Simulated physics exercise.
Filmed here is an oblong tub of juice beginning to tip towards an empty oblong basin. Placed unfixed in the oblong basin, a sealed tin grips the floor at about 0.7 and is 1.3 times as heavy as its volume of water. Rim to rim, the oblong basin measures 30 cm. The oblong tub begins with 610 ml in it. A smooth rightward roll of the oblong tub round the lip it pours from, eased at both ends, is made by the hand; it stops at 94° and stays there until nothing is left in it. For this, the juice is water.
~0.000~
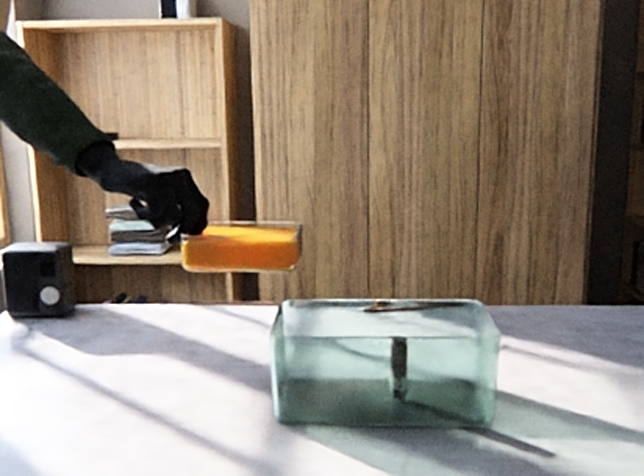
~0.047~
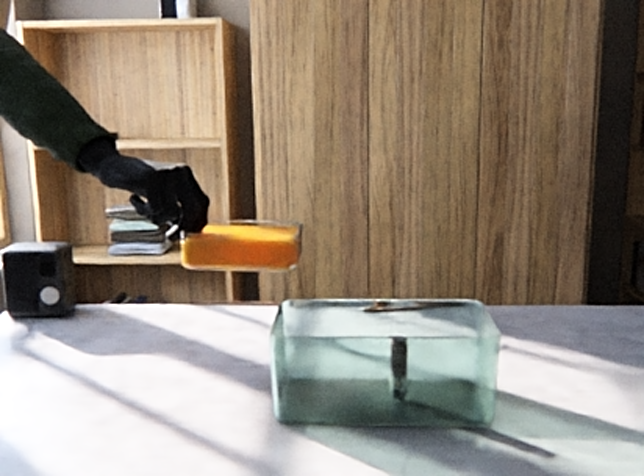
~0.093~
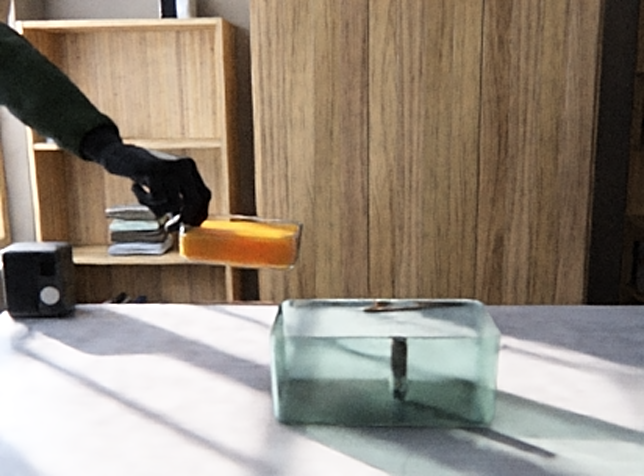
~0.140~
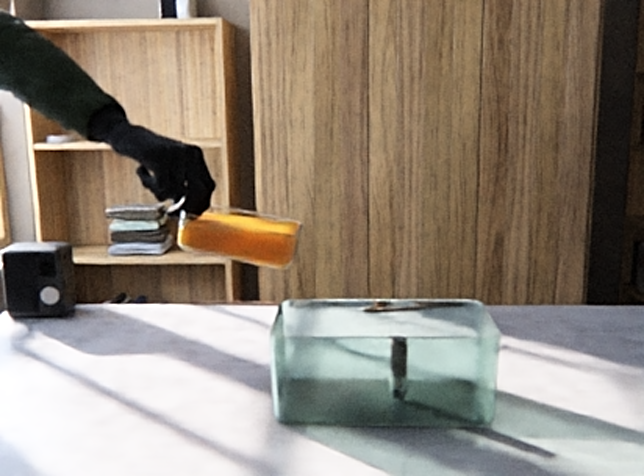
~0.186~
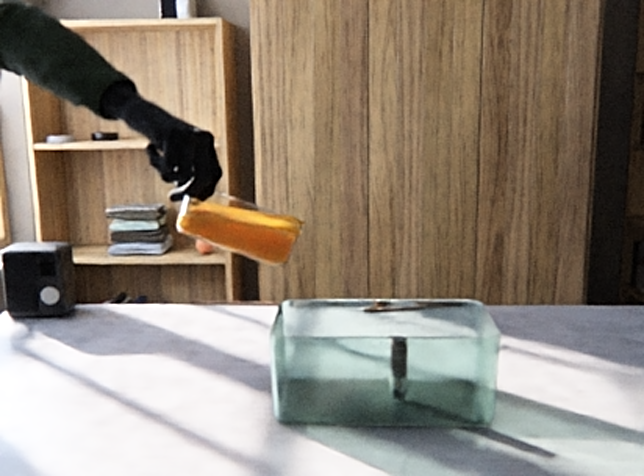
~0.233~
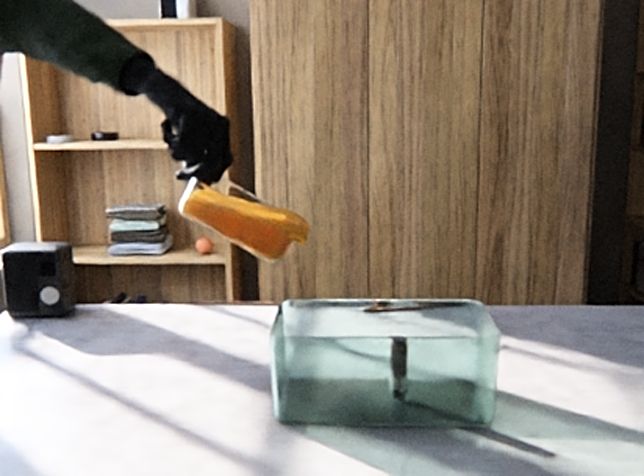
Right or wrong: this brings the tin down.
Right, the tin comes down.
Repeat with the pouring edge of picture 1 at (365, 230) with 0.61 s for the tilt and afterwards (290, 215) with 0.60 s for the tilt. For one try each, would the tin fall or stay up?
Try 1: Still standing; try 2: Tipped over.
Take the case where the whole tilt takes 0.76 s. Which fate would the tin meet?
In that case the tin overturns.
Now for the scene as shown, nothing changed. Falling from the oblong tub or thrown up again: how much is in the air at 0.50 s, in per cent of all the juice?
Around 66 percent.
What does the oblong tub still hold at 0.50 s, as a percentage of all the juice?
I'd put it near 16 percent.
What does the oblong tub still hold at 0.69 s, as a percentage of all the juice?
What remains is about 1 percent of it all.
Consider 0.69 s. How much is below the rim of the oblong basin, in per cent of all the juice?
92 per cent or thereabouts.
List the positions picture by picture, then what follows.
In the first frame, tilt 0°; pouring edge (300, 230); surface from (190, 234) to (299, 234); the oblong basin's rim runs from (276, 318) to (490, 319); the tin's top is at (399, 340).
In the second frame, tilt 1°; pouring edge (300, 230); surface from (190, 233) to (299, 233).
In the third frame, tilt 5°; pouring edge (299, 230); surface from (190, 228) to (298, 230).
In the fourth frame, tilt 12°; pouring edge (299, 231); surface from (190, 219) to (298, 226).
In the fifth frame, tilt 20°; pouring edge (299, 231); surface from (190, 209) to (296, 224); 3 per cent is over the edge.
In the sixth frame, tilt 30°; pouring edge (298, 231); surface from (189, 196) to (285, 216); 8 per cent is over the edge.
Then, 0.50 s in, the tilt is 86° and 16 per cent is still to pour; the tin stands where it began.
Then, 0.69 s in, the tilt is 94° and 1 per cent is still to pour; the tin leans 22°.
Then, 0.89 s in, the tilt is 94° and 0 per cent is still to pour; the tin lies on its side.
Then, 1.11 s in, the tilt is 94° and 0 per cent is still to pour; the tin lies on its side.
Finally, the tin lies on its side.
